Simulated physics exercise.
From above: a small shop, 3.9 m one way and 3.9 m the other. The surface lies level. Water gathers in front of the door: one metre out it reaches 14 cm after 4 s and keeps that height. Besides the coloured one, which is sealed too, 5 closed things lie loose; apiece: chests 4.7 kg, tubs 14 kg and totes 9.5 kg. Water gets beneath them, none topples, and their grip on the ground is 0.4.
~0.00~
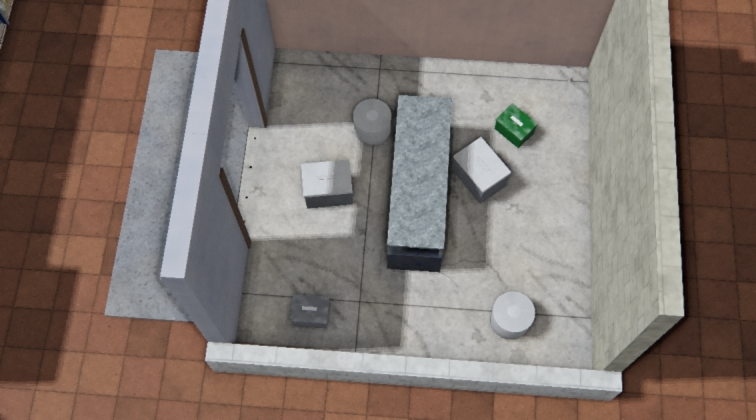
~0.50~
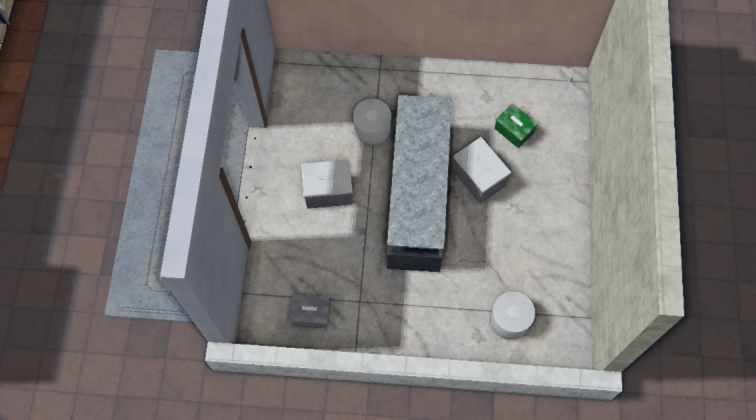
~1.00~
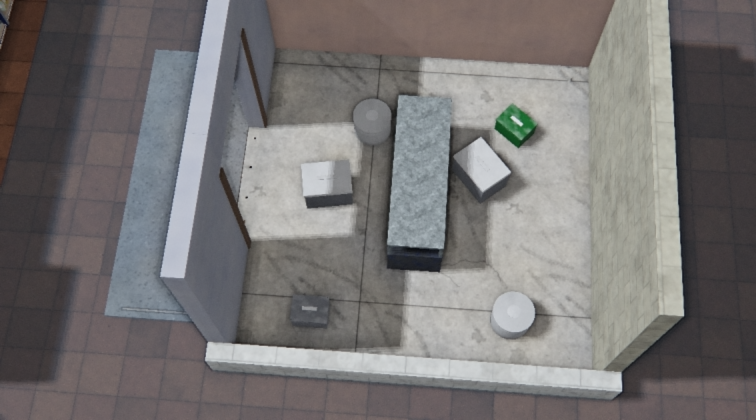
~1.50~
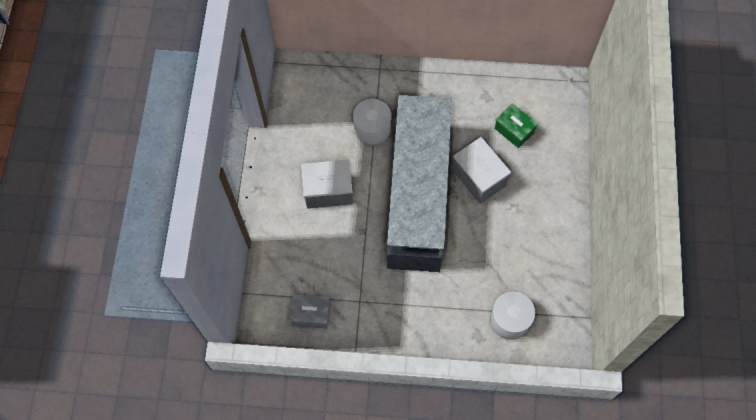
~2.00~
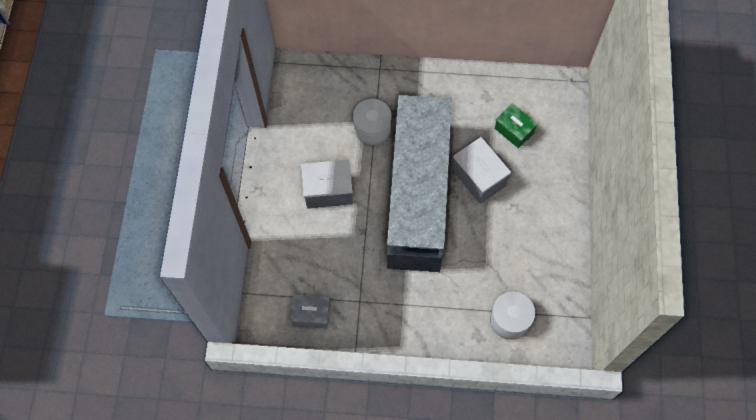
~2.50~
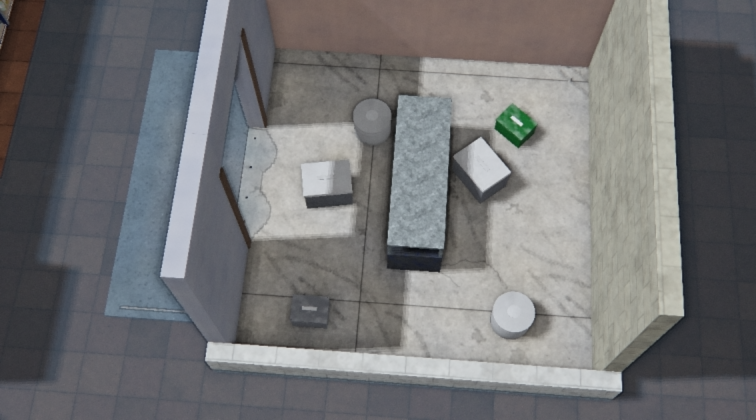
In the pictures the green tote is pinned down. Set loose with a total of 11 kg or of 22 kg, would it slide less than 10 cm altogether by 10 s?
I expect that the lower weight is enough.
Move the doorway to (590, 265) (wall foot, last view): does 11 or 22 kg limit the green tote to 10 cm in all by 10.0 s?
Then the lower weight is enough.
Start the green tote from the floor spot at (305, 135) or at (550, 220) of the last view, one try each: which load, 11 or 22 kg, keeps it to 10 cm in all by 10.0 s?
In that order: It takes the larger; the smaller is enough.
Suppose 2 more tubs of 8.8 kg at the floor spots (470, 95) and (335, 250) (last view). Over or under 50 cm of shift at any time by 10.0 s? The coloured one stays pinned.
In that order: Short of it, over.
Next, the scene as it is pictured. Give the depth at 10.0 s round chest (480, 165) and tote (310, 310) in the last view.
Roughly 2 and 5 cm.
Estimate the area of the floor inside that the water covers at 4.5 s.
About 3.5 m2.
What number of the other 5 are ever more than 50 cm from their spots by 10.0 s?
2 of them.
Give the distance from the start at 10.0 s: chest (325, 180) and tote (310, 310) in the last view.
In that order: 200 cm, 0 cm.
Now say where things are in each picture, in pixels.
The first frame shows the green tote at (517, 121), on the bottom; water covers 0.0 m2; 0 of 6 have shifted.
The second frame shows the green tote at (517, 121), on the bottom; water covers 0.0 m2; 0 of 6 have shifted.
The third frame shows the green tote at (517, 121), on the bottom; 0.0 m2 under water; 0 of 6 have shifted.
The fourth frame shows the green tote at (517, 121) rests on the ground; water covers 0.0 m2; 0 of 6 have shifted.
The fifth frame shows the green tote at (517, 121) rests on the ground; water covers 0.0 m2; 0 of 6 have shifted.
The sixth frame shows the green tote at (517, 121) rests on the ground; 0.1 m2 under water; 0 of 6 have shifted.
After 3.5 s the green tote would be 0 cm from its start with 11 kg and 0 cm from its start with 22 kg; 0 cm of water round it then.
After 4.5 s the green tote would be 0 cm from its start with 11 kg and 0 cm from its start with 22 kg; 0 cm of water round it then.
After 7.0 s the green tote would be 0 cm from its start with 11 kg and 0 cm from its start with 22 kg; 0 cm of water round it then.
After 10.0 s the green tote would be 0 cm from its start with 11 kg and 0 cm from its start with 22 kg; 2 cm of water round it then.
